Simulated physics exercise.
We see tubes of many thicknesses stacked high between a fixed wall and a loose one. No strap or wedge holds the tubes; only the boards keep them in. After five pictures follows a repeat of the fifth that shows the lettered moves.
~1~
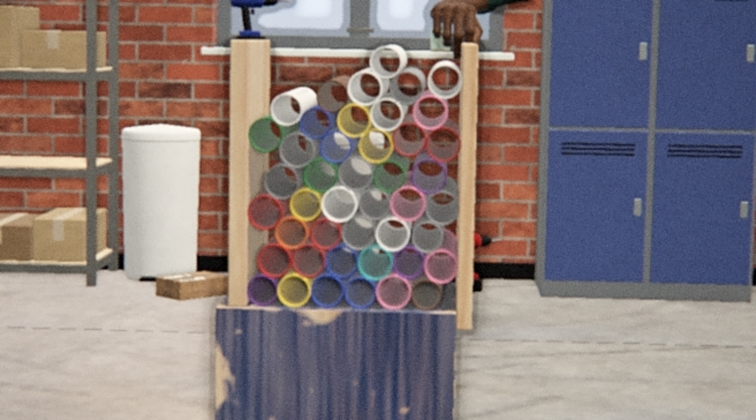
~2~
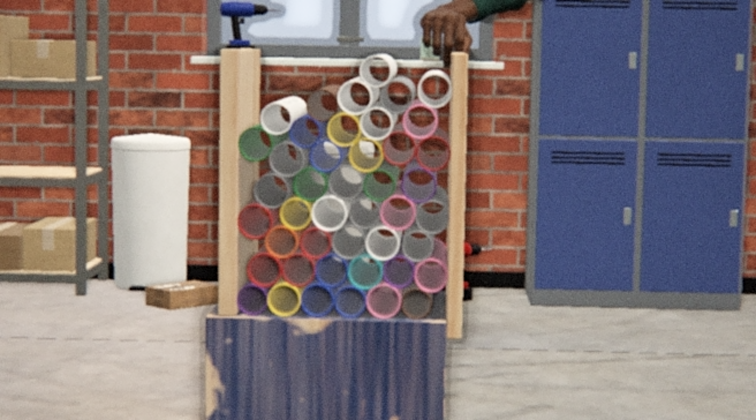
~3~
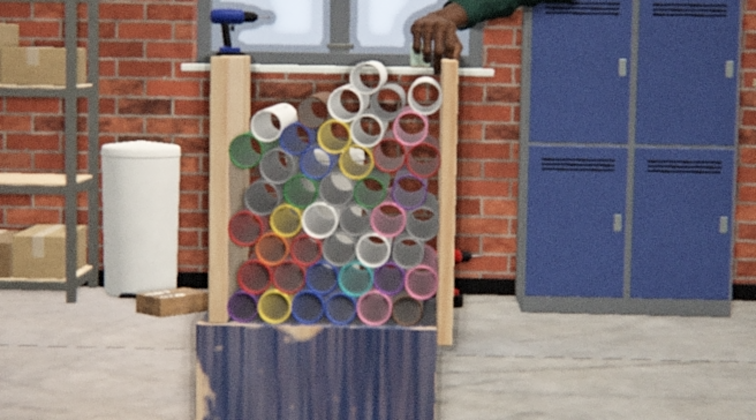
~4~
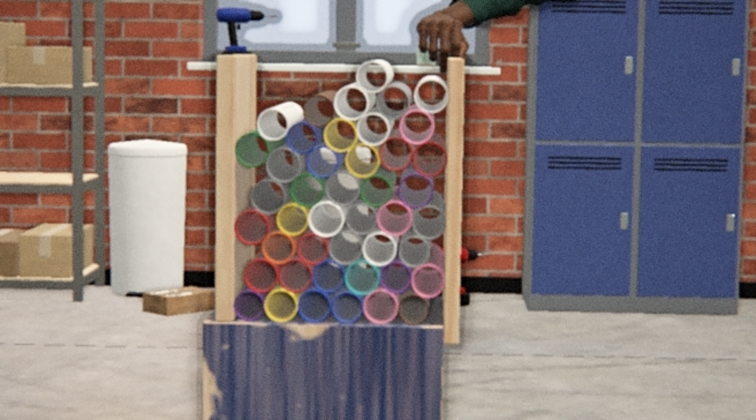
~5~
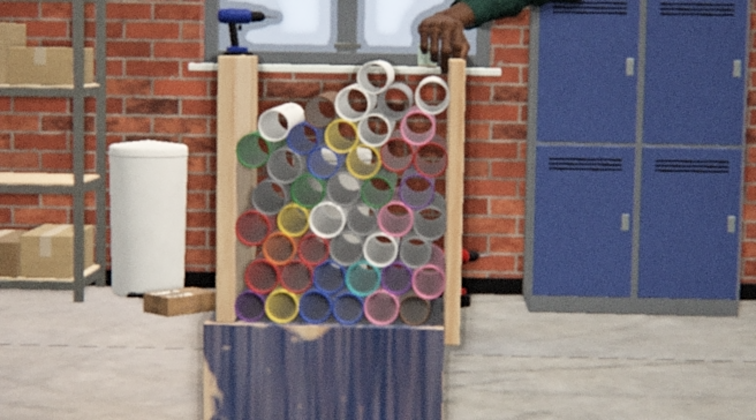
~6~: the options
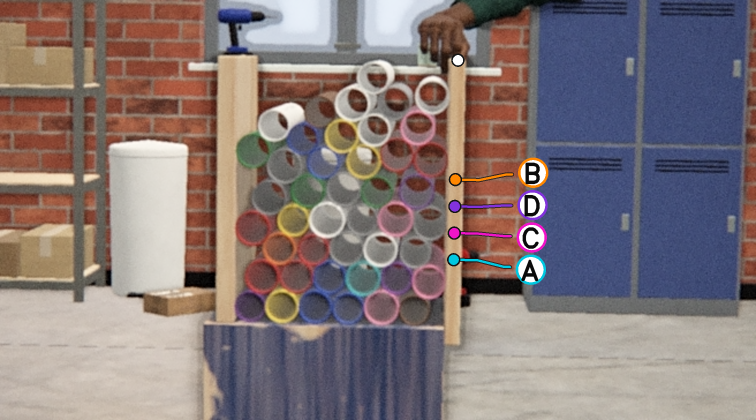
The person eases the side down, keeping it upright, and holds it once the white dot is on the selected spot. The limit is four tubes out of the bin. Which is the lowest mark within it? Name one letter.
No lower than B.
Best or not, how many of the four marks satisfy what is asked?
One of the four.
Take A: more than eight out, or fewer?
At A, more than eight.
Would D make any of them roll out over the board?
At D: Yes.
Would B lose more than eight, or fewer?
It loses fewer than eight.
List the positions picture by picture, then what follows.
In the first picture, a white tube (387, 115); a brown tube (332, 96); side board (466, 177).
In the second picture, side board (456, 186); a purple tube (252, 300).
In the third picture, a brown tube (407, 311); a grey tube (408, 253).
In the fourth picture, a red tube (313, 249); a grey tube (361, 220).
In the fifth picture, a grey tube (344, 190); a red tube (397, 155); a white tube (374, 131).
On the marked copy, A at (454, 260); B at (455, 180); C at (454, 233); D at (455, 206); the white dot at (458, 60).
Following B. Soon after the start, top of the board (450, 114).
Later, top of the board (448, 175).
In the end, top of the board (448, 179), one out over the board.
As for the rest, A more than four out over the board; C five out over the board; D five out over the board.
